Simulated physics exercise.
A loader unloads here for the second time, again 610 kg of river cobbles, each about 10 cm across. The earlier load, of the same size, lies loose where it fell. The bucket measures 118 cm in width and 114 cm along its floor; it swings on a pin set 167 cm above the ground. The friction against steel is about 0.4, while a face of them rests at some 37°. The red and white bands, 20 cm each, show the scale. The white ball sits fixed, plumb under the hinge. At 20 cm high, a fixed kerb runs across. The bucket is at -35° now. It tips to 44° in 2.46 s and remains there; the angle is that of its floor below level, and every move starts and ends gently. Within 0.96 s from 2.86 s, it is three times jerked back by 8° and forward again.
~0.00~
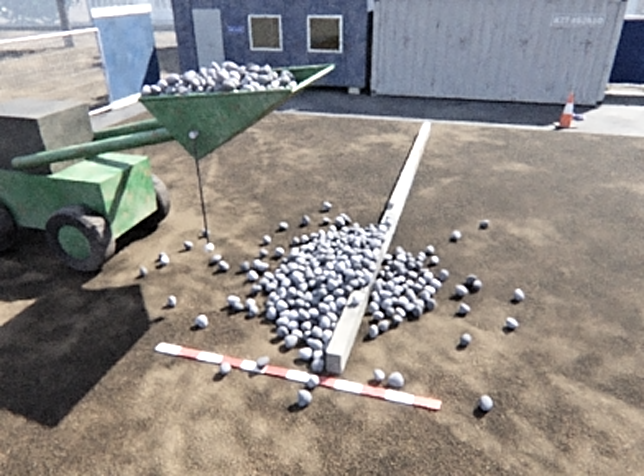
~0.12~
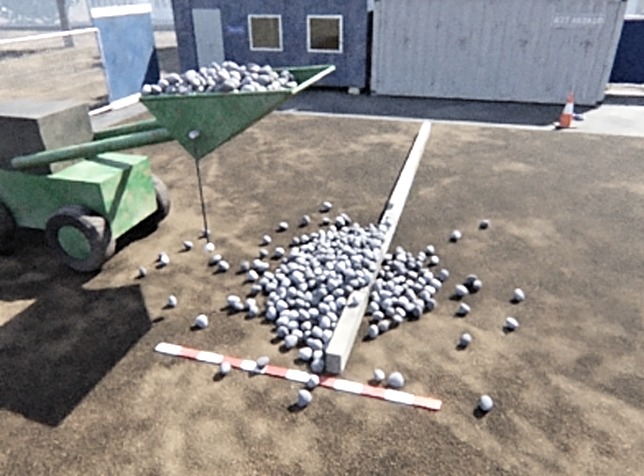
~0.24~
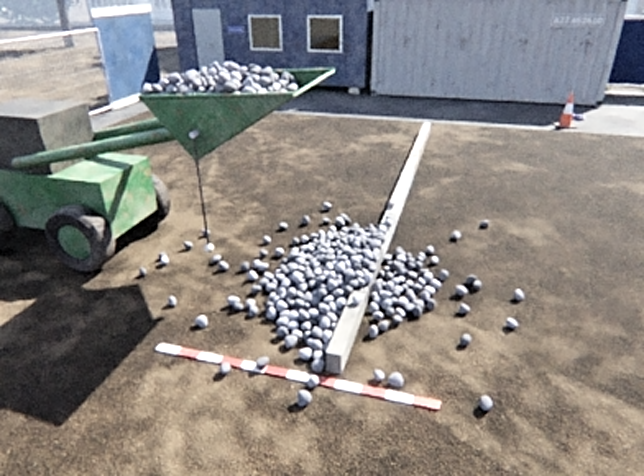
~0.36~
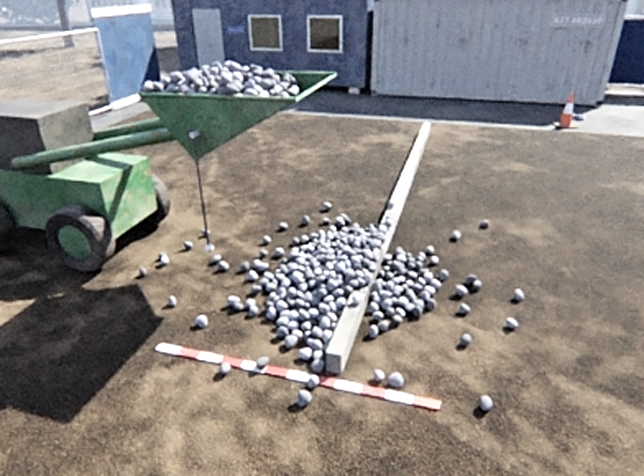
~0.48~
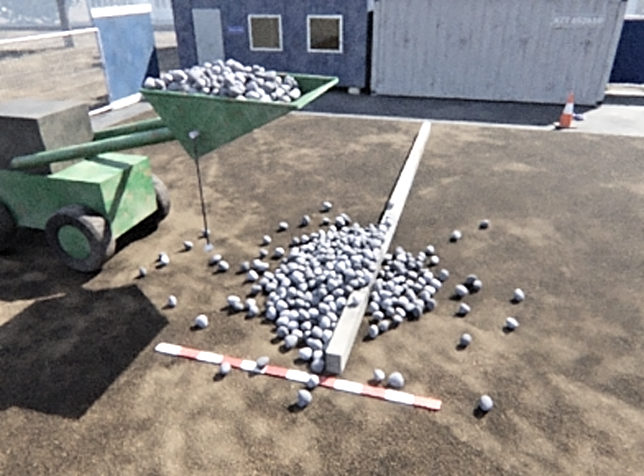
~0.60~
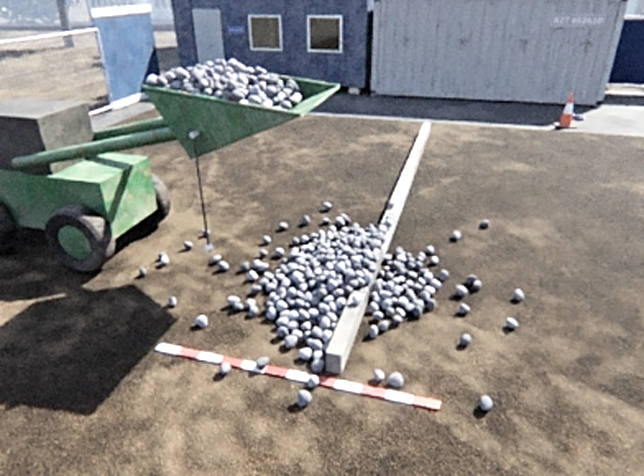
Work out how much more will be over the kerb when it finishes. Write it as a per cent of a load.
Around 21 out of 100.
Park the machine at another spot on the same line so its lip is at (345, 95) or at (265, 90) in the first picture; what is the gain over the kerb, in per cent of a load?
Roughly 80 and 0 per cent, in that order.
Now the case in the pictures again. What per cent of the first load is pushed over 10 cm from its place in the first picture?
About 25 per cent.
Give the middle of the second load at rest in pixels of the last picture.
Around (331, 261) in the last picture.
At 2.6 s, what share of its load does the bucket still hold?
Roughly 5 parts in a hundred of the load.
After 1.8 s the floor is at 31°; in per cent of one load, 86 in the bucket, 101 on this side of the kerb, 15 over the kerb; the foremost stones are at (485, 300).
After 2.6 s the floor is at 44°; in per cent of one load, 6 in the bucket, 171 on this side of the kerb, 25 over the kerb; the foremost stones are at (485, 300).
After 4.3 s the floor is at 44°; in per cent of one load, 0 in the bucket, 166 on this side of the kerb, 36 over the kerb; the foremost stones are at (517, 309).
After 7.1 s the floor is at 44°; in per cent of one load, 0 in the bucket, 166 on this side of the kerb, 36 over the kerb; the foremost stones are at (517, 309). Net gain over the kerb, 21.
